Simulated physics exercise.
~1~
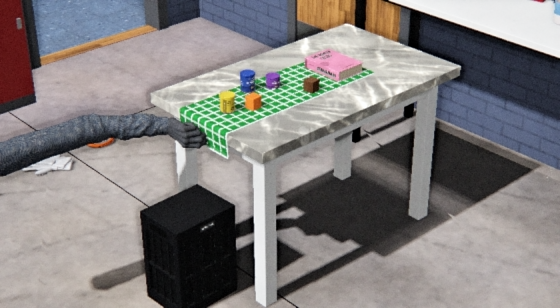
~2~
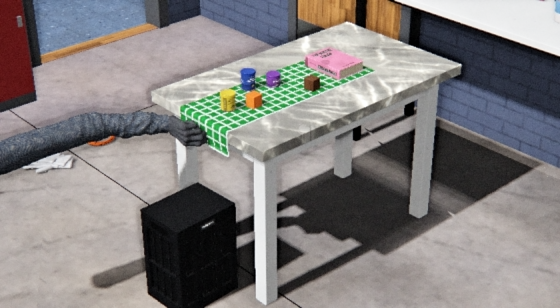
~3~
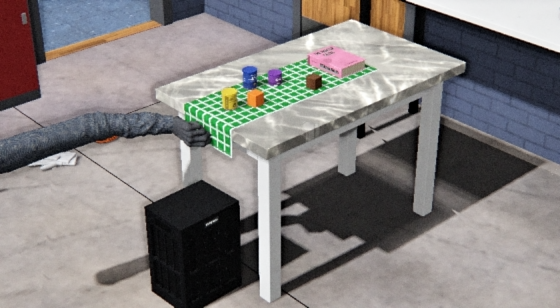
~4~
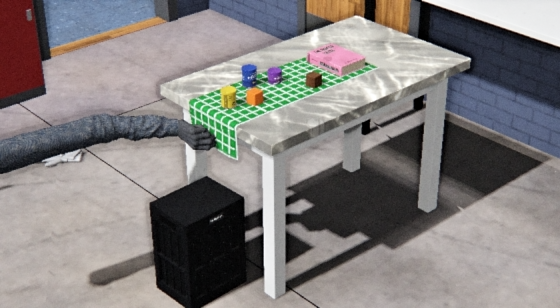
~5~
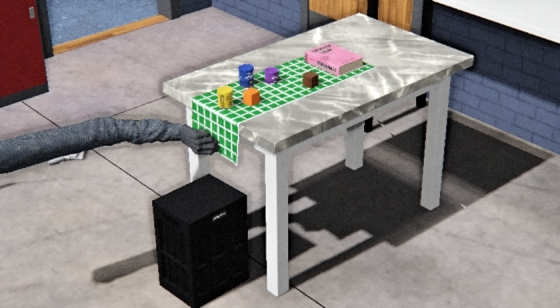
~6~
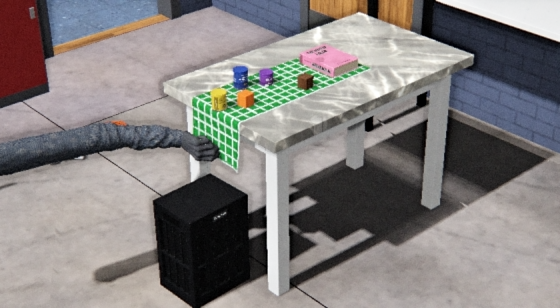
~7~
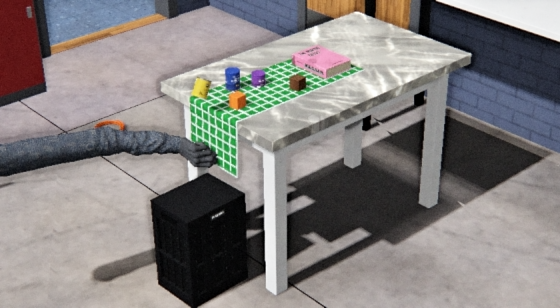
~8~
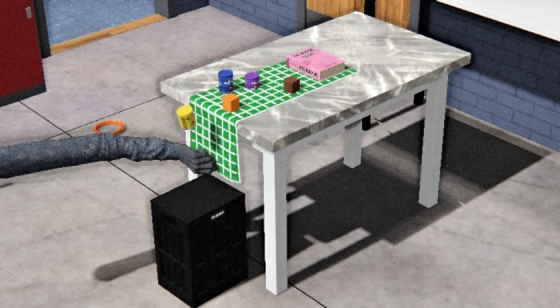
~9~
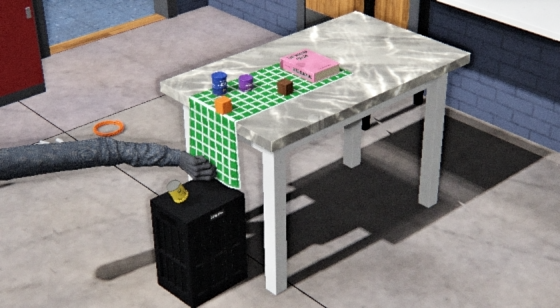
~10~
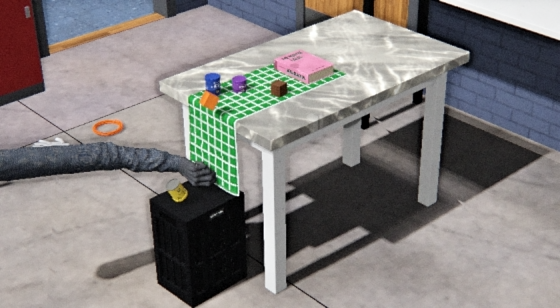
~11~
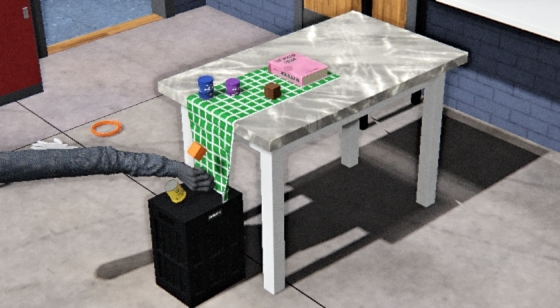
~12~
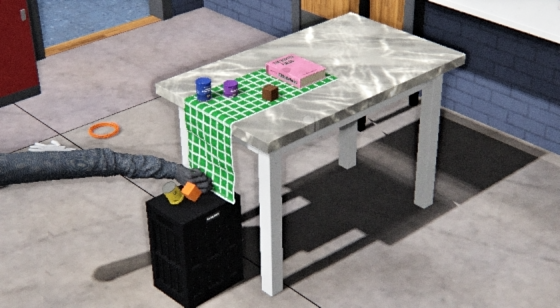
A gray-sleeved arm pulls a green tablecloth down, dropping a yellow can, then an orange cube, onto a black crate.
